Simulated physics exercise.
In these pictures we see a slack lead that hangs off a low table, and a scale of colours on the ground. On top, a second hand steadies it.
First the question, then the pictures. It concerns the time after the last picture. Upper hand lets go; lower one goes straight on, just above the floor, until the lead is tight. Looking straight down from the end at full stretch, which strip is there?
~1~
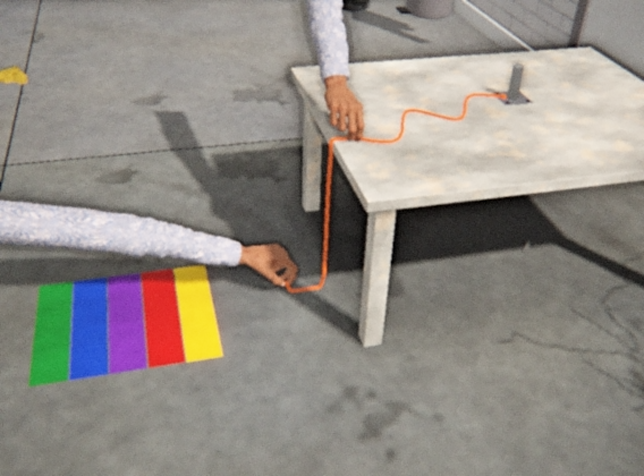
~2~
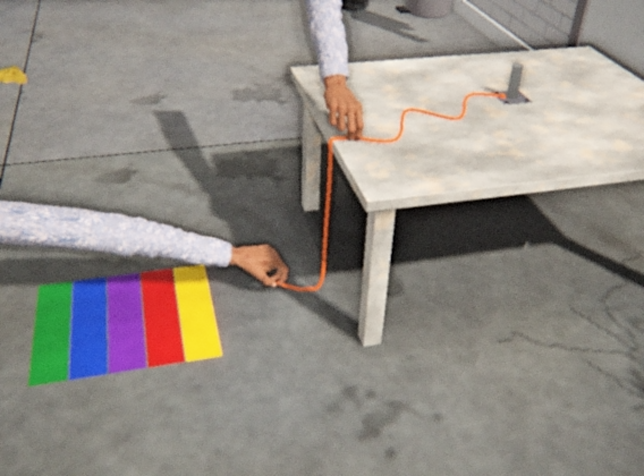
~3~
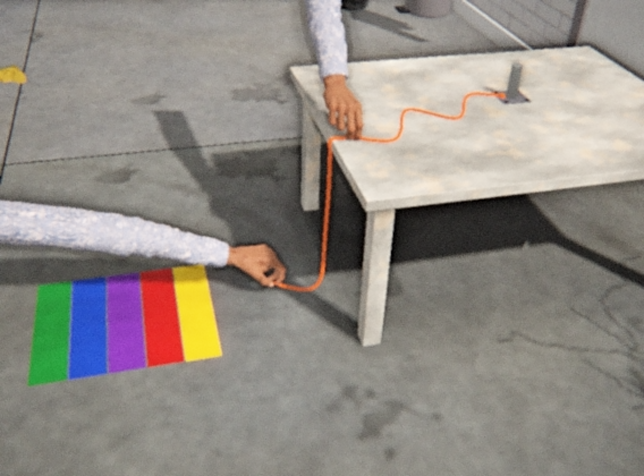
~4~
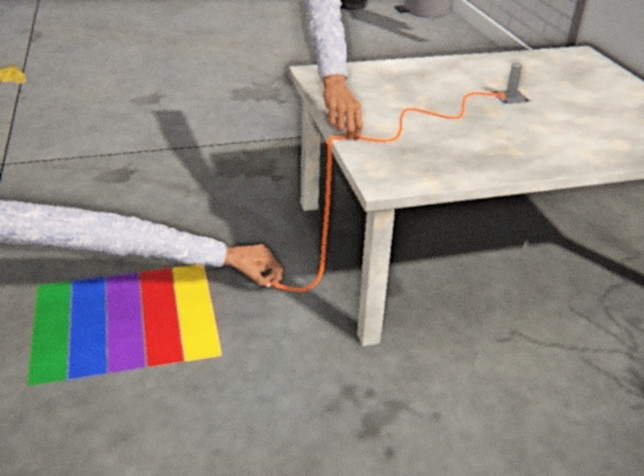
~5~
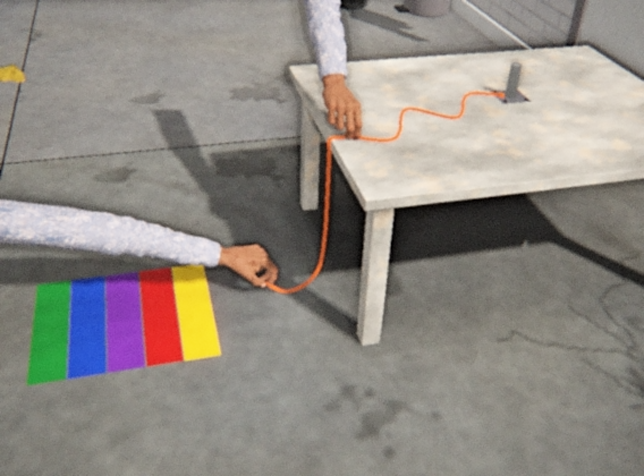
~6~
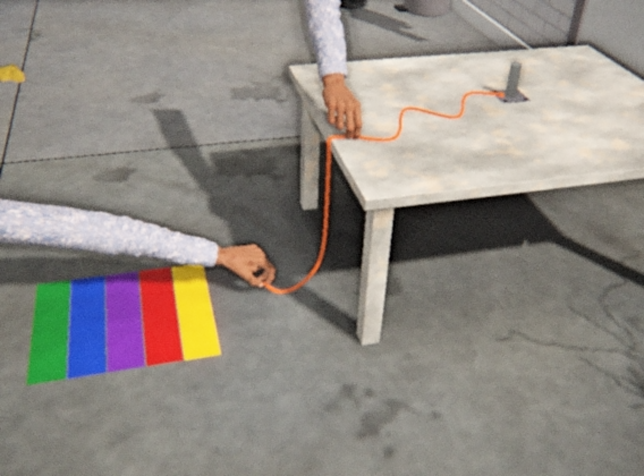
The blue strip is there.
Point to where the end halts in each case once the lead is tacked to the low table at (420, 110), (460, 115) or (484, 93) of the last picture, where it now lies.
In order of the tries: About (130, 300), then (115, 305), then (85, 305).
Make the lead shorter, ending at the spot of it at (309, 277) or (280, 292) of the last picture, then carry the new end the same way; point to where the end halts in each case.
Roughly (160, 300), (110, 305).
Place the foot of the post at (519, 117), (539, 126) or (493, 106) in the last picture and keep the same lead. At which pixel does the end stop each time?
Try by try, about (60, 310), (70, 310) and (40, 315).
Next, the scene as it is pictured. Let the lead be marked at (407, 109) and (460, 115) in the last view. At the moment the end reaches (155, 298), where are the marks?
First at (377, 120), next at (427, 110).
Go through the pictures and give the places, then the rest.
In the first picture, end (286, 282); yellow (202, 340); red (165, 346); purple (128, 351); blue (89, 357); green (50, 363).
In the second picture, end (277, 283); lead through (469, 96) (442, 117) (402, 127) (342, 139) (328, 204) (323, 269).
In the third picture, end (275, 283).
In the fourth picture, end (272, 283); lead through (468, 95) (442, 116) (401, 126) (341, 138) (327, 203) (322, 269).
In the fifth picture, end (266, 283).
In the sixth picture, end (264, 283); lead through (467, 94) (441, 116) (401, 125) (340, 138) (327, 202) (316, 267).
Soon after, end near (155, 298); over red.
After that, end near (108, 304); over purple.
At the stop, end near (80, 308); over blue. It halts on the blue strip.
